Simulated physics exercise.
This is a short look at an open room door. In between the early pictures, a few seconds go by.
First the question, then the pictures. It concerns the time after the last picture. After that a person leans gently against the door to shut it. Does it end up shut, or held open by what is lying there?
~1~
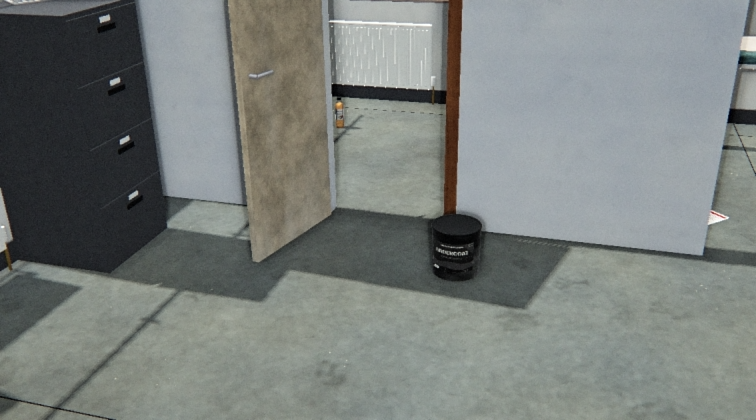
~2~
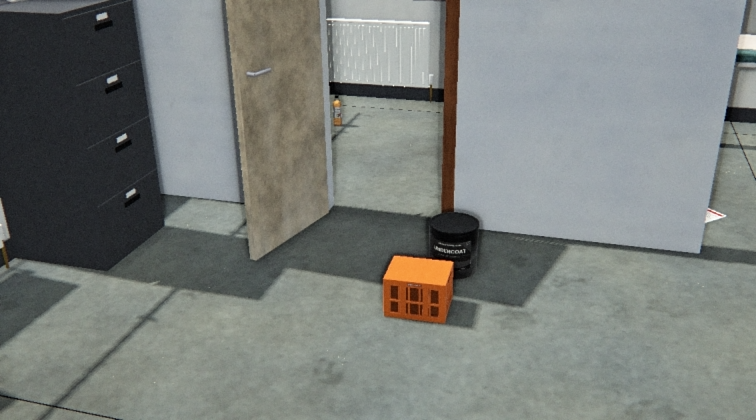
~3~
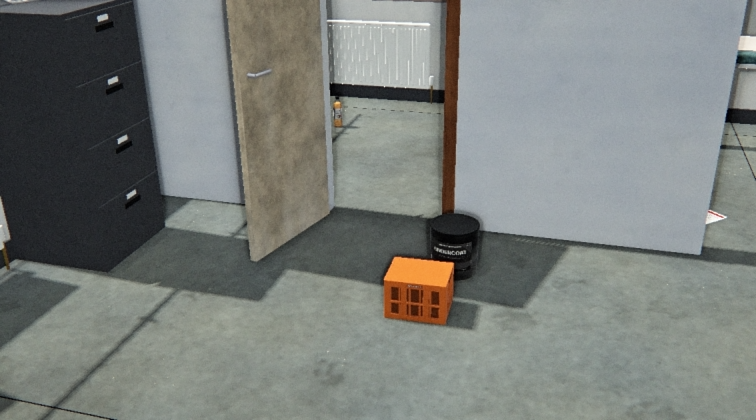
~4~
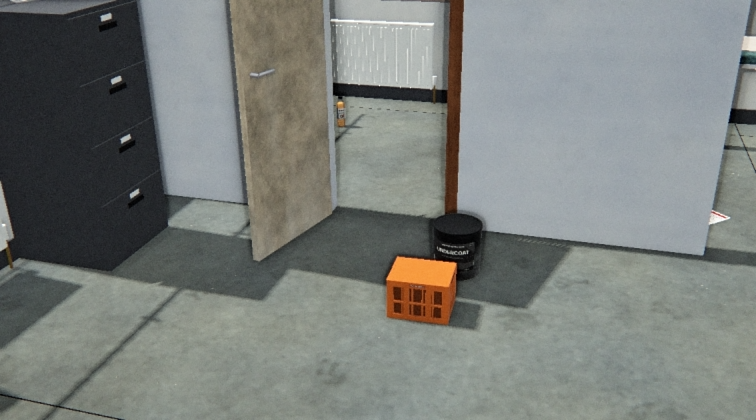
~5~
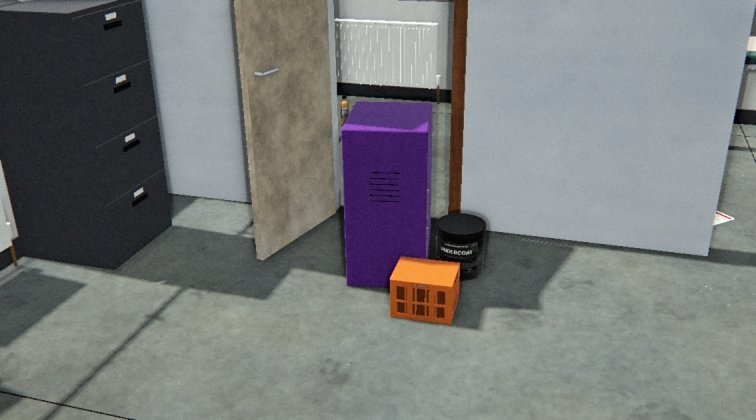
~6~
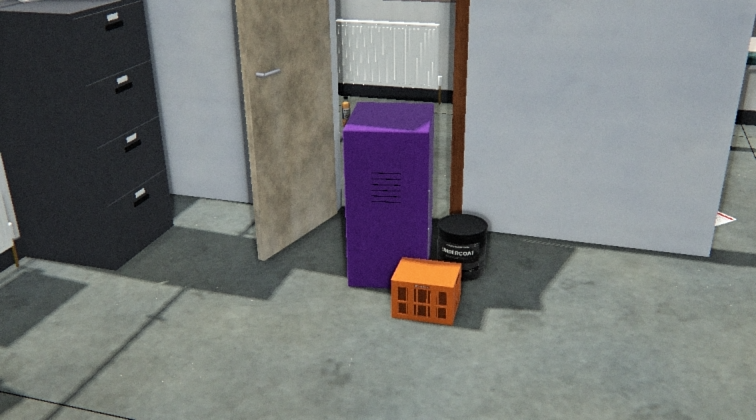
The door does not make it to the frame.
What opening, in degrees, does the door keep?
Roughly 65°.
Then, 0.50 s after the last picture, door 92° open.
Then, 0.90 s after the last picture, door 72° open.
At rest, door 64° open; all 3 in place. Seen from the same camera at the end, purple appliance near (392, 195).
